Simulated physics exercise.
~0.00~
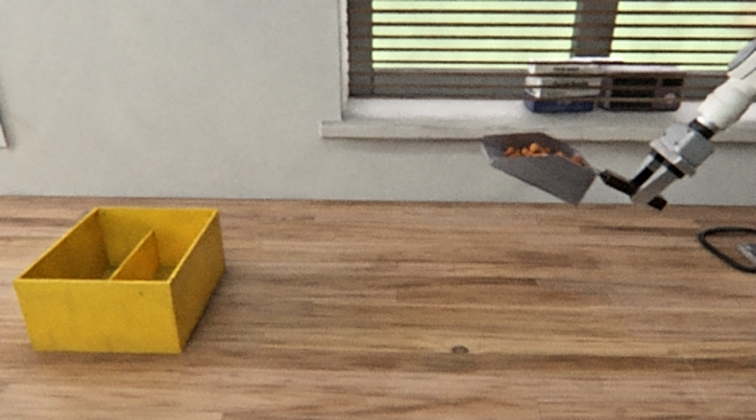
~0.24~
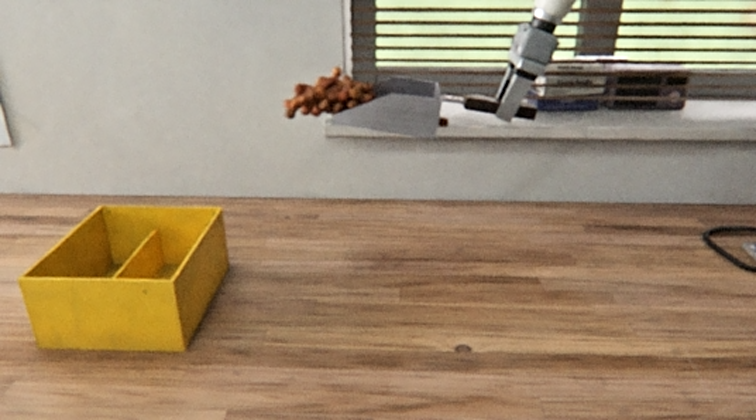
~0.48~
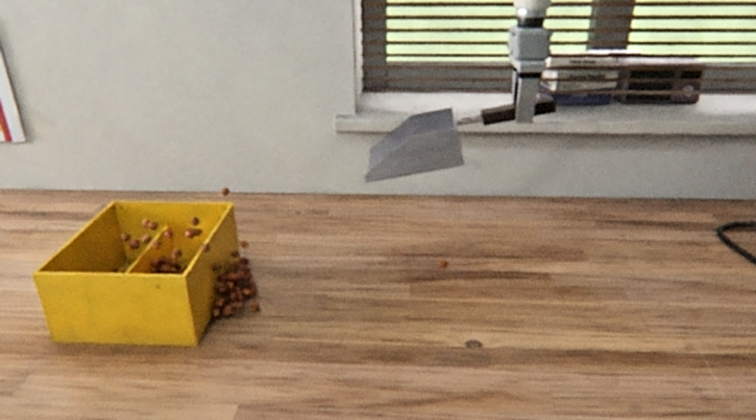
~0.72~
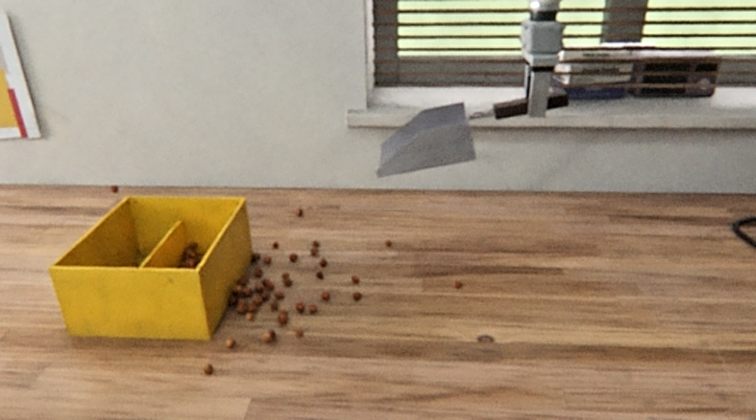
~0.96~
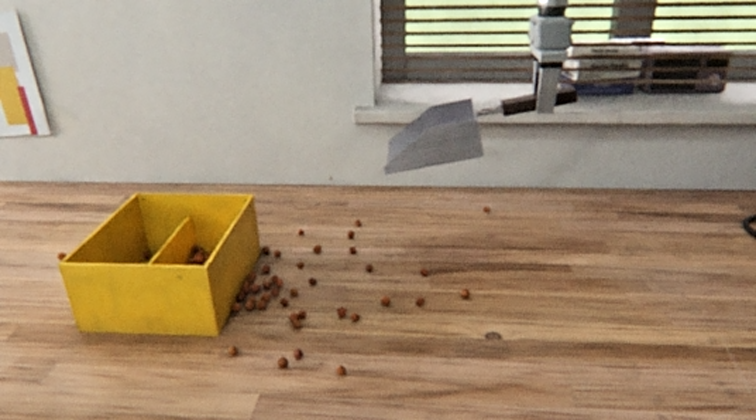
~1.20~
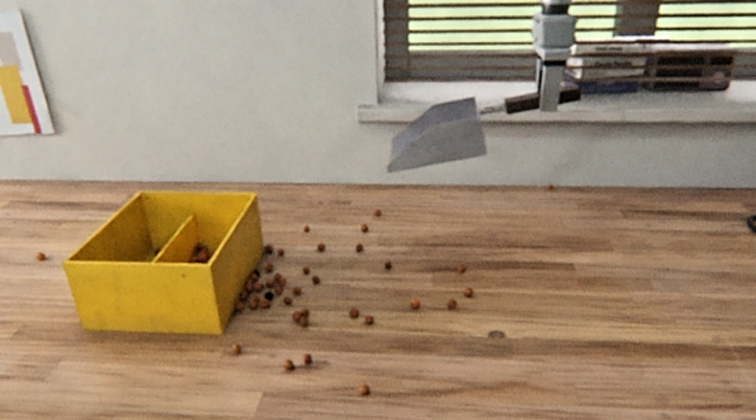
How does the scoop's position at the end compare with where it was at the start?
At the end the scoop is farther left and a little higher in view, closer to the yellow box and below the left part of the window, whereas it started farther to the right.
